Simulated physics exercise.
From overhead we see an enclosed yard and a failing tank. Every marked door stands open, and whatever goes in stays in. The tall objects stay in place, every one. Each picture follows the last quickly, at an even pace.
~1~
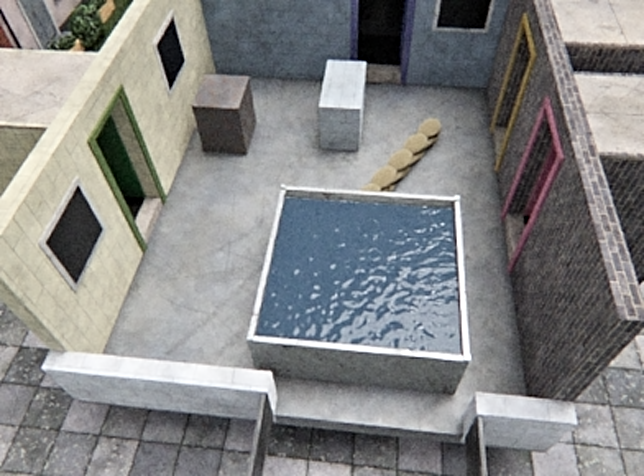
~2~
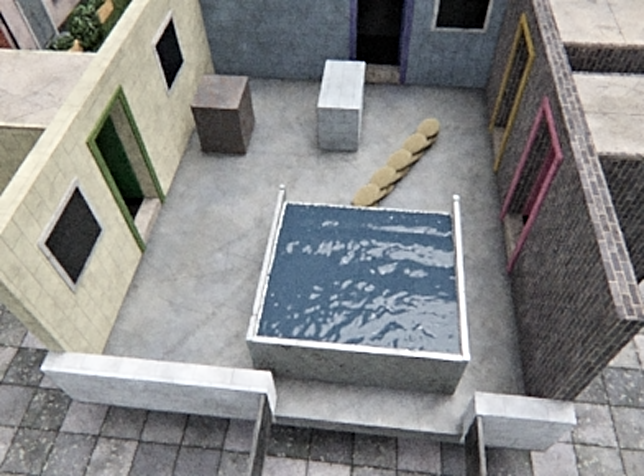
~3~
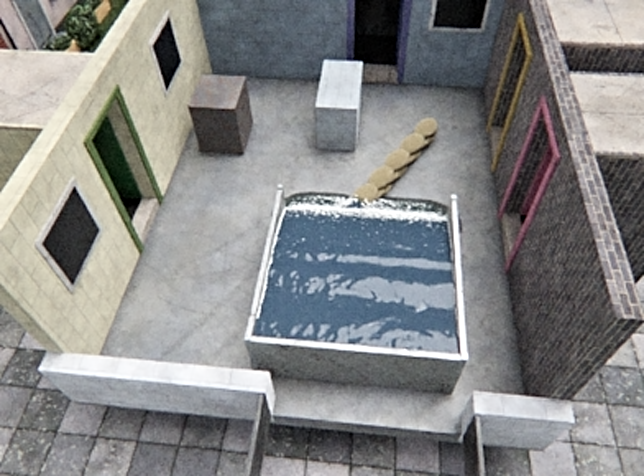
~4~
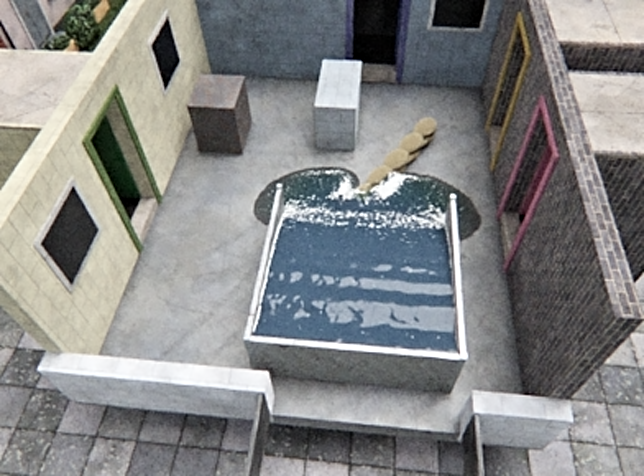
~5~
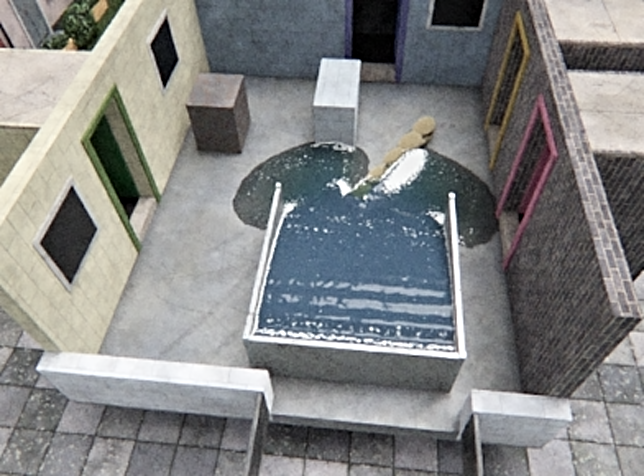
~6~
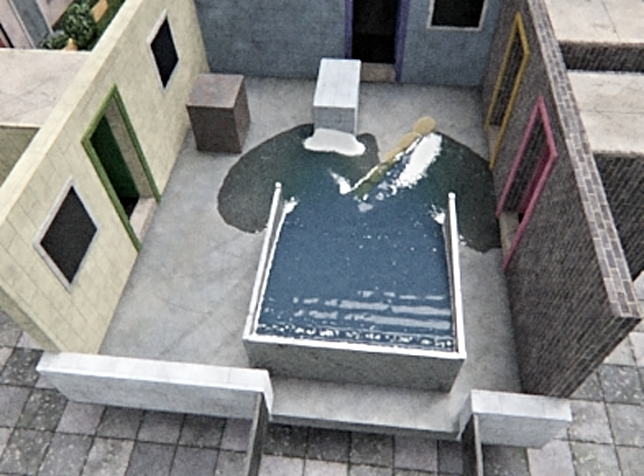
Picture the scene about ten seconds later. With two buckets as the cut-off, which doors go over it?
Yellow door: Above two buckets. Pink door: Two buckets at most. Green door: Two buckets at most. Blue door: Two buckets at most.
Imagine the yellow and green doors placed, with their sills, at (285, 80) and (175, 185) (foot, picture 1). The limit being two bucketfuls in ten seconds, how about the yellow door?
In that case yellow gets flooded.
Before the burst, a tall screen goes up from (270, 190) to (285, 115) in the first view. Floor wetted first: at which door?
It turns out to be the yellow one.
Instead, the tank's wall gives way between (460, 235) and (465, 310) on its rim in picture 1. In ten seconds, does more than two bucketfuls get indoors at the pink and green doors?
Outcome - pink door breaks the threshold, green door comes in lower.
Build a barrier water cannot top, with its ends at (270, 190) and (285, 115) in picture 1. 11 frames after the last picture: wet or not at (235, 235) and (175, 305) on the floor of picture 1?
Taking the points in order, the first is high and dry and the second is high and dry.
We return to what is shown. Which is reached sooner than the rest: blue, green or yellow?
I choose the yellow-painted one.
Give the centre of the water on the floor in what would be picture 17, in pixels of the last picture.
Near pixel (363, 191).
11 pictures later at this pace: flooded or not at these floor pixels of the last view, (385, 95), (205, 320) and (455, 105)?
First swamped, then spared, then swamped.
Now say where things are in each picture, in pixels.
Still water in the water tank at (363, 265), in the first picture.
Water pours out on the water tank's far side and has run to a hidden place, in the second picture.
The front is at a hidden place, out from the gap on the water tank's far side, in the third picture.
The front is at (463, 198), out from the gap on the water tank's far side, in the fourth picture.
The front is at (475, 180), out from the gap on the water tank's far side, in the fifth picture.
The front is at (440, 136), out from the gap on the water tank's far side, in the sixth picture.
A moment on, water covers 45 % of the floor; the yellow door under two buckets in, the pink door wet at the sill, nothing in, the green door not reached, the blue door not reached.
Next, water covers 60 % of the floor; the yellow door far over two buckets in, the pink door wet at the sill, nothing in, the green door not reached, the blue door wet at the sill, nothing in.
Then, water covers 75 % of the floor; the yellow door far over two buckets in, the pink door wet at the sill, nothing in, the green door wet at the sill, nothing in, the blue door under two buckets in.
Later, water covers 95 % of the floor; the yellow door far over two buckets in, the pink door wet at the sill, nothing in, the green door wet at the sill, nothing in, the blue door under two buckets in.
In the end, water covers 95 % of the floor; the yellow door far over two buckets in, the pink door wet at the sill, nothing in, the green door wet at the sill, nothing in, the blue door under two buckets in.
